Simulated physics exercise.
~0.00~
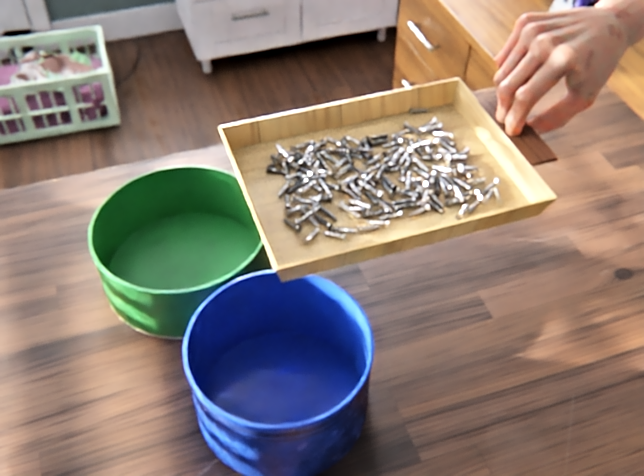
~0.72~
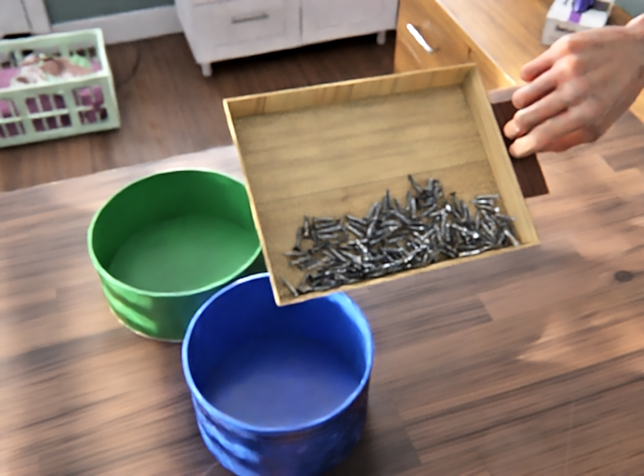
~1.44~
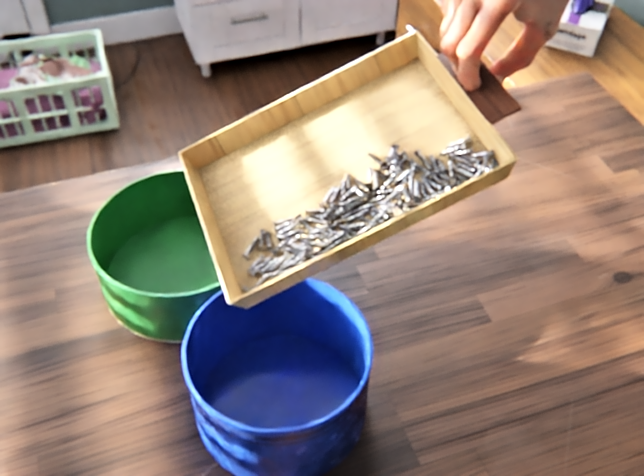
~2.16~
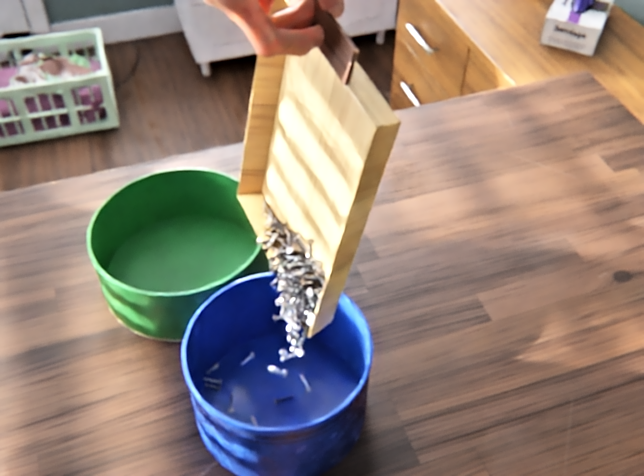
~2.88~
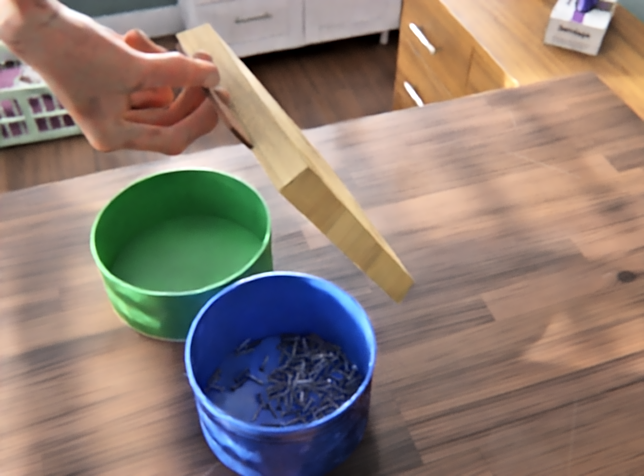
The clip shows a hand holding a wooden tray of small metal screws above a table with a green pot and a blue pot, tilting it slightly, then moving it left and tipping it steeply until the screws pour down, with nearly all ending in the blue pot.
